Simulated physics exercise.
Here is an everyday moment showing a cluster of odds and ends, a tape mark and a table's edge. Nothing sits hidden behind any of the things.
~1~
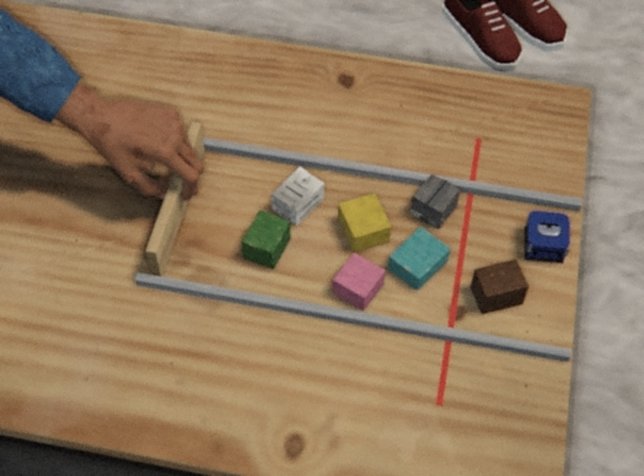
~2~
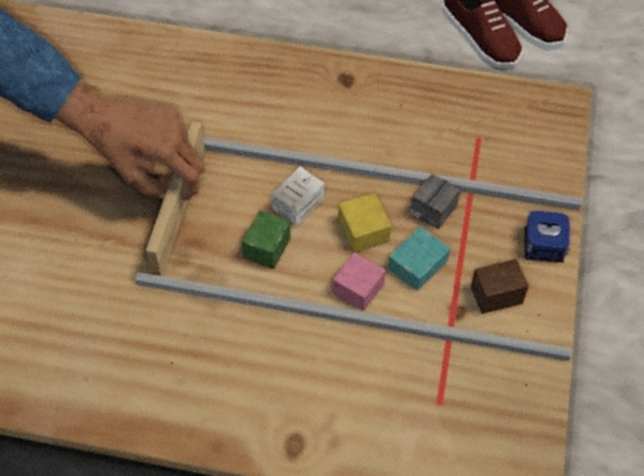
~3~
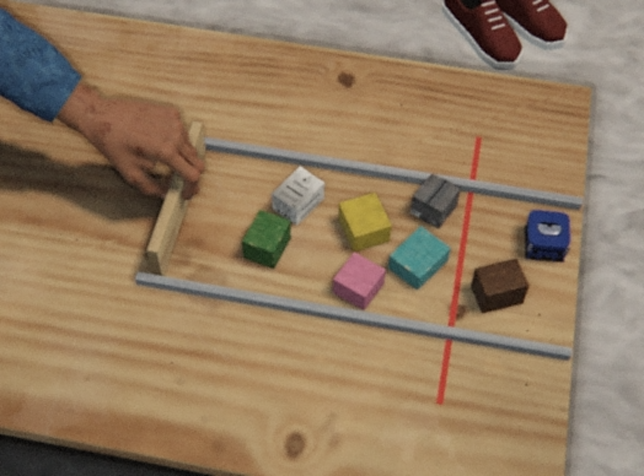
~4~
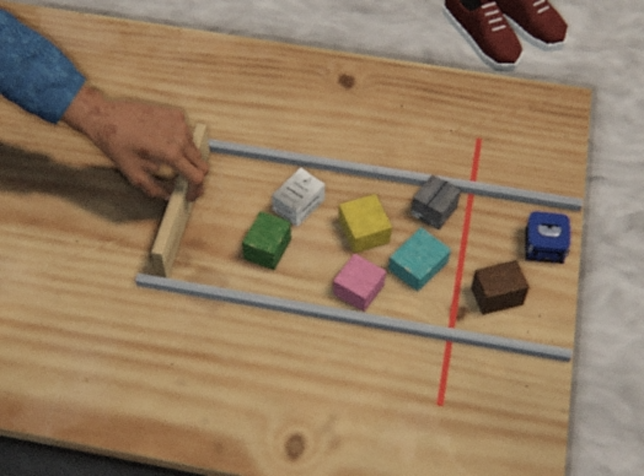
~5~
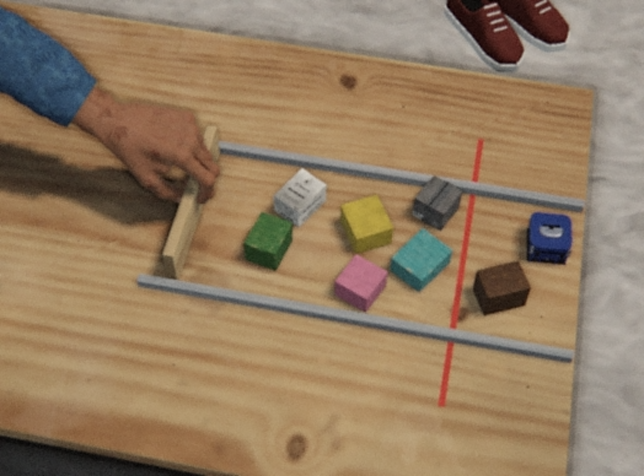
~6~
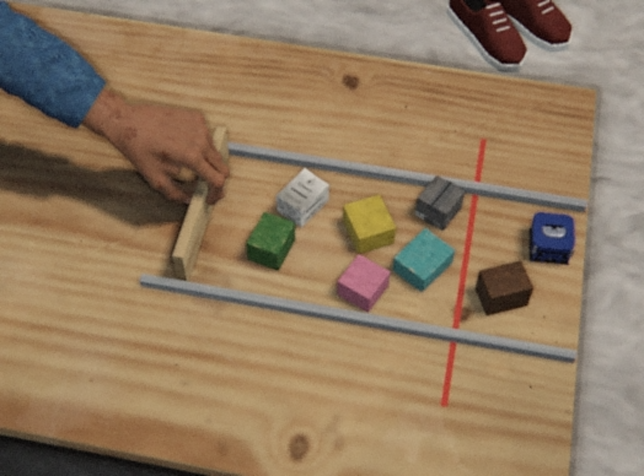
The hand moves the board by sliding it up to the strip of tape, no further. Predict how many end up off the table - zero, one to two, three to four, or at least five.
I expect no drop over the end.
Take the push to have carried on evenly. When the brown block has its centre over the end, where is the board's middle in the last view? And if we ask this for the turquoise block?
The middle is at (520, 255) when it's the brown block, and at (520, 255) when it's the turquoise block.
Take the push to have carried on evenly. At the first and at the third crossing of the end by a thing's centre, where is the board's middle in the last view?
(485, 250), then (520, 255).
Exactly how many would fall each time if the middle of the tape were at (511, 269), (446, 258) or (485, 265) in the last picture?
Going through each try, you'd get 1, 0 and 0.
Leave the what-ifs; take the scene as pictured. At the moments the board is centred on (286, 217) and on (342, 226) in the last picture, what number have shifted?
That makes 2 at the first spot and 5 at the second.
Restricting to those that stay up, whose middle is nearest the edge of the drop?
The blue case.
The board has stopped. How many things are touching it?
Number: 3.
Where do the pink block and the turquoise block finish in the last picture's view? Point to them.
About (478, 314), and the other about (530, 284).
Early on, none off yet; blue case at rest near (552, 238); brown block at rest near (504, 288); grey box at rest near (440, 203).
A while later, none off yet; blue case at rest near (552, 238); brown block at rest near (505, 290); grey box travelled a little near (450, 197).
Finally, the number that fall off is zero.
